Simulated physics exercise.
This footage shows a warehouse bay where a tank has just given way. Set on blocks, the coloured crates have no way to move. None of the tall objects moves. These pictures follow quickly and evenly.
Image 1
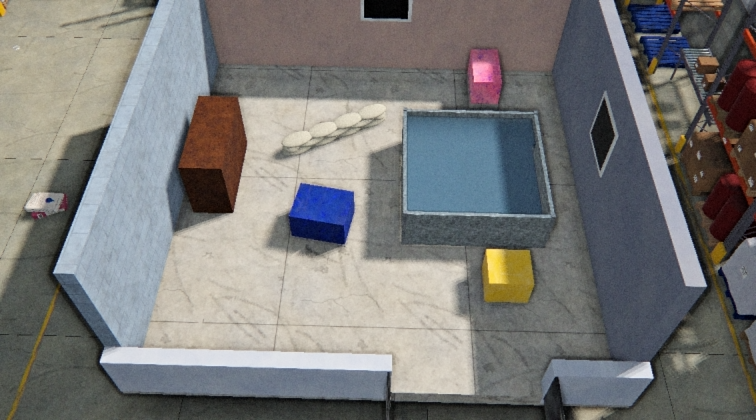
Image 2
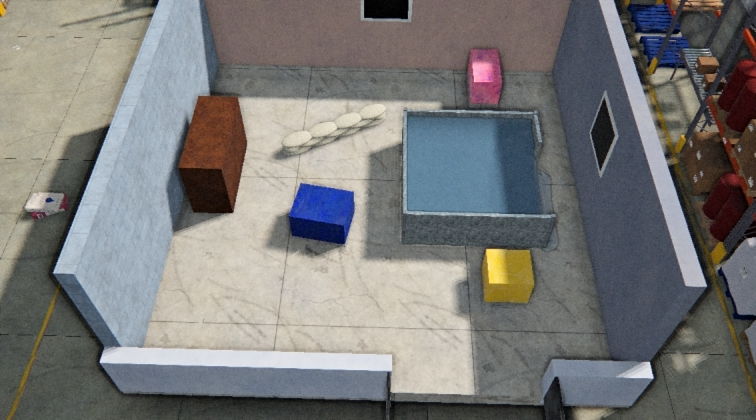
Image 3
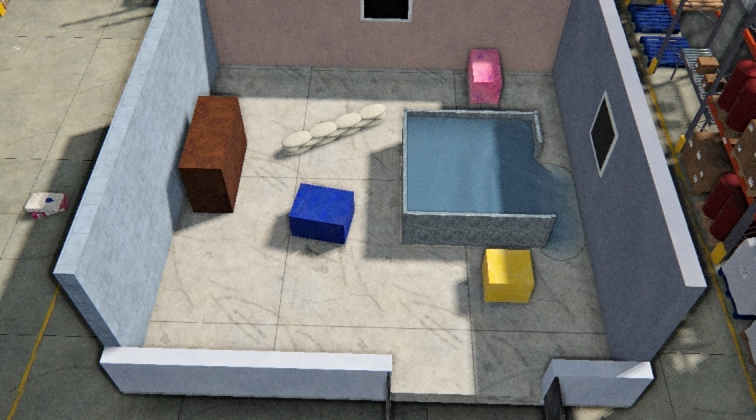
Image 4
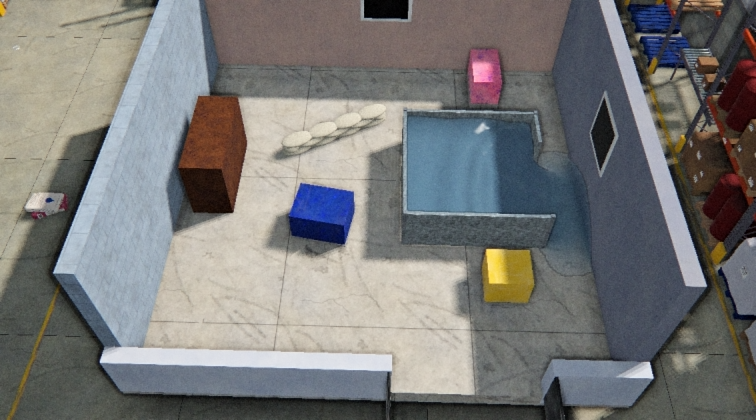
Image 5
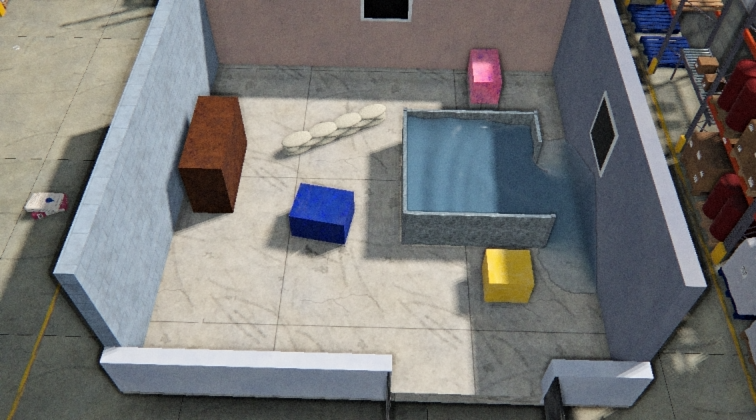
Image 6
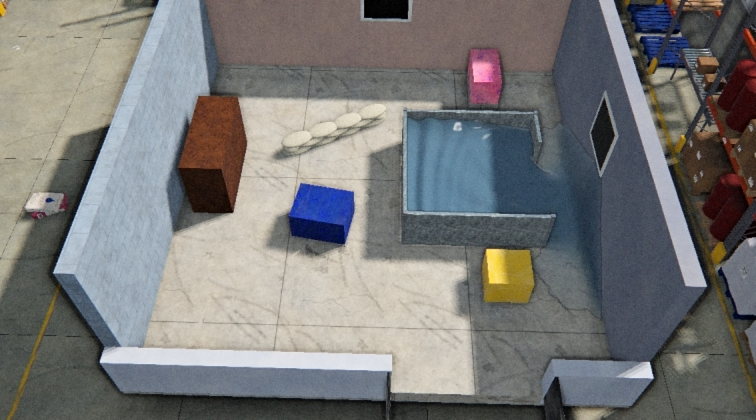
A square, grey-walled tank of blue water stands right of centre in a pale-floored, roofless warehouse bay, seen from high above by a still camera. A pink crate sits behind it, a yellow one in front, a blue one to its left, with white rounded shapes and a tall brown block beyond. The tank's right side opens, and water spreads rightward across the floor to the wall, rippling inside.
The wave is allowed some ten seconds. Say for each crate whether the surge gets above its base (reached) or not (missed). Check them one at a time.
In order: As for the blue crate it's moistened by the water. As for the yellow crate it's moistened by the water. As for the pink crate it's moistened by the water.
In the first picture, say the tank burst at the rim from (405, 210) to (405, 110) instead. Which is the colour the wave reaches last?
My pick is the yellow crate.
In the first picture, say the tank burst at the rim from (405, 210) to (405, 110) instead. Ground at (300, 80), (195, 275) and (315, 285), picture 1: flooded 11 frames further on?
Point by point: Drenched, drenched, drenched.
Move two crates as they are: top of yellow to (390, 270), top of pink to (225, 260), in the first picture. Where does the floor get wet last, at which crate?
Answer: The blue crate.
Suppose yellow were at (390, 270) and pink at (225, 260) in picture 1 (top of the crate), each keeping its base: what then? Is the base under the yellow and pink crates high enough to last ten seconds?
Yellow: Reached; pink: Untouched.
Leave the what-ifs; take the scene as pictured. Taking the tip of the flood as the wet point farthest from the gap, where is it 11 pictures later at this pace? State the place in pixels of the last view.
Somewhere close to (415, 71).
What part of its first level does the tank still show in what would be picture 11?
About 64 %.
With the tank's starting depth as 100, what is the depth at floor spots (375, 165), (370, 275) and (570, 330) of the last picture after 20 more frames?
First spot roughly 0 %, second 0 %, third 25 %.
A moment on, water covers 20 % of the floor; the blue crate not reached, the yellow crate water round its plinth, the pink crate water round its plinth.
Next, water covers 25 % of the floor; the blue crate not reached, the yellow crate water round its plinth, the pink crate water round its plinth.
Then, water covers 45 % of the floor; the blue crate not reached, the yellow crate water round its plinth, the pink crate water round its plinth.
Later, water covers 85 % of the floor; the blue crate water round its plinth, the yellow crate water round its plinth, the pink crate water round its plinth.
In the end, water covers 100 % of the floor; the blue crate was topped, the yellow crate was topped, the pink crate was topped.
